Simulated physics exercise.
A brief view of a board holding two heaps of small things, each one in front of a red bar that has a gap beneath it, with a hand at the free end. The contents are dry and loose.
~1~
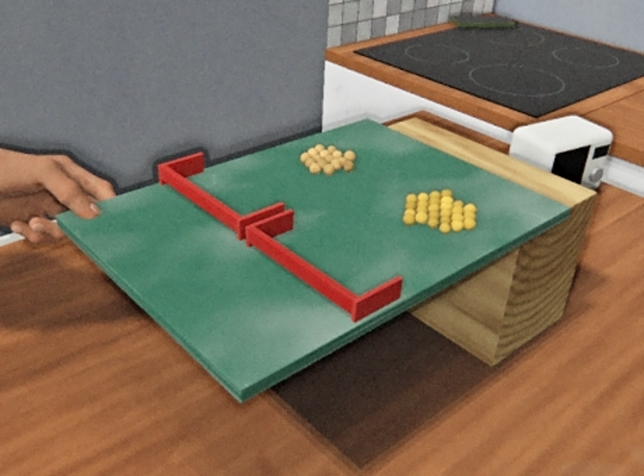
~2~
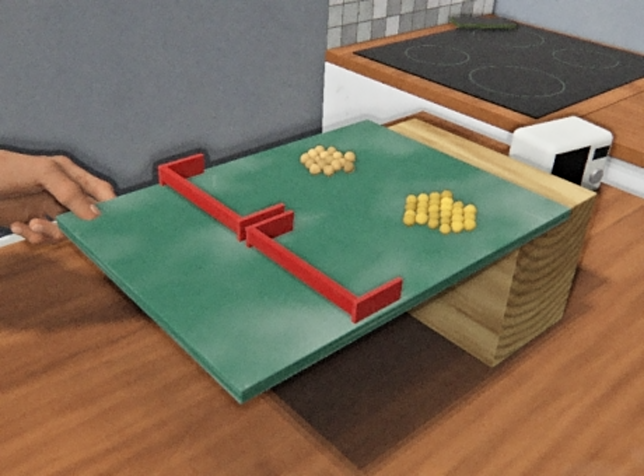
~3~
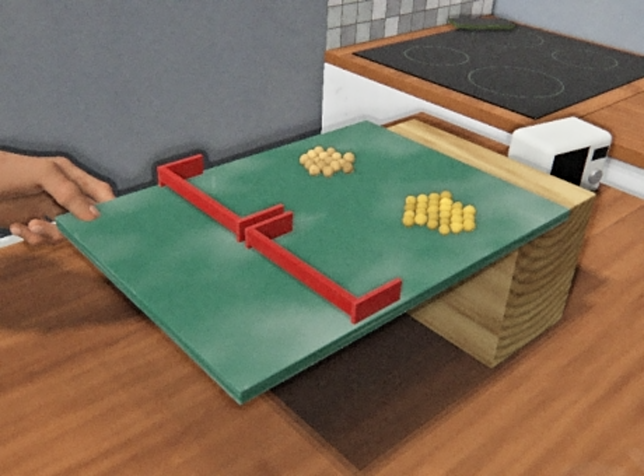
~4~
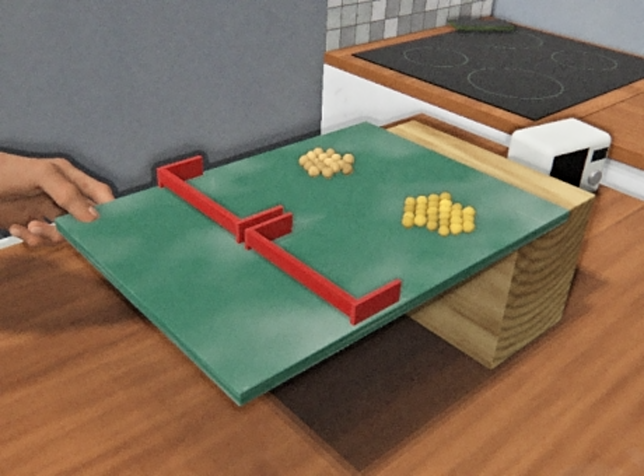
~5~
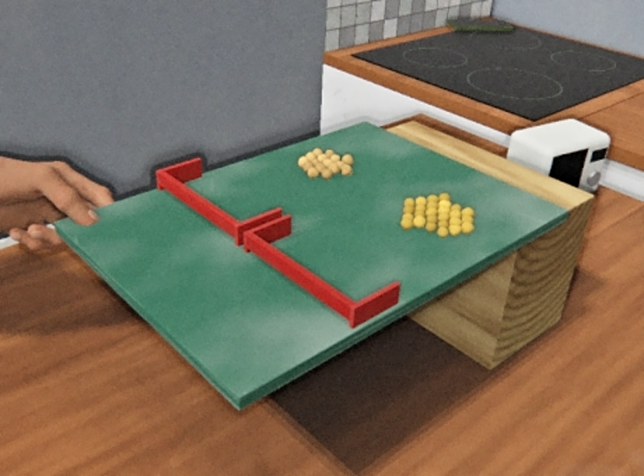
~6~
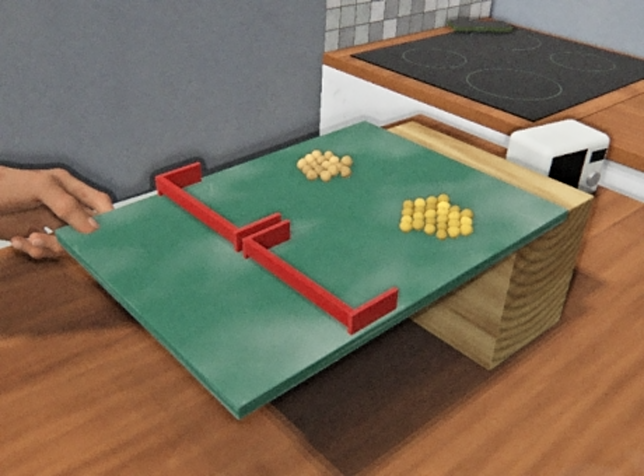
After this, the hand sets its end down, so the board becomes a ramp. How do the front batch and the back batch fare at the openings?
My prediction: Front batch: Stuck, back batch: Stuck.
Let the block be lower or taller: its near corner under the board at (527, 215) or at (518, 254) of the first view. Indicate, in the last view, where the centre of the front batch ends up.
Case 1 at (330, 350), case 2 at (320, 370).
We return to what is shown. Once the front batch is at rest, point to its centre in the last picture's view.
I'd place the middle near (326, 362).
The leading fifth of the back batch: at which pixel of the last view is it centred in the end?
At about (224, 293).
Then, 0.70 s on from there, board sloping at 18°; front batch on its way down; back batch on its way down.
Then, 1.30 s on from there, board sloping at 30°; front batch has reached its gate; back batch has reached its gate.
Then, 1.83 s on from there, board resting at 31°; front batch has reached its gate; back batch has reached its gate.
In the end, board resting at 31°; front batch gathered behind its gate; back batch gathered behind its gate.
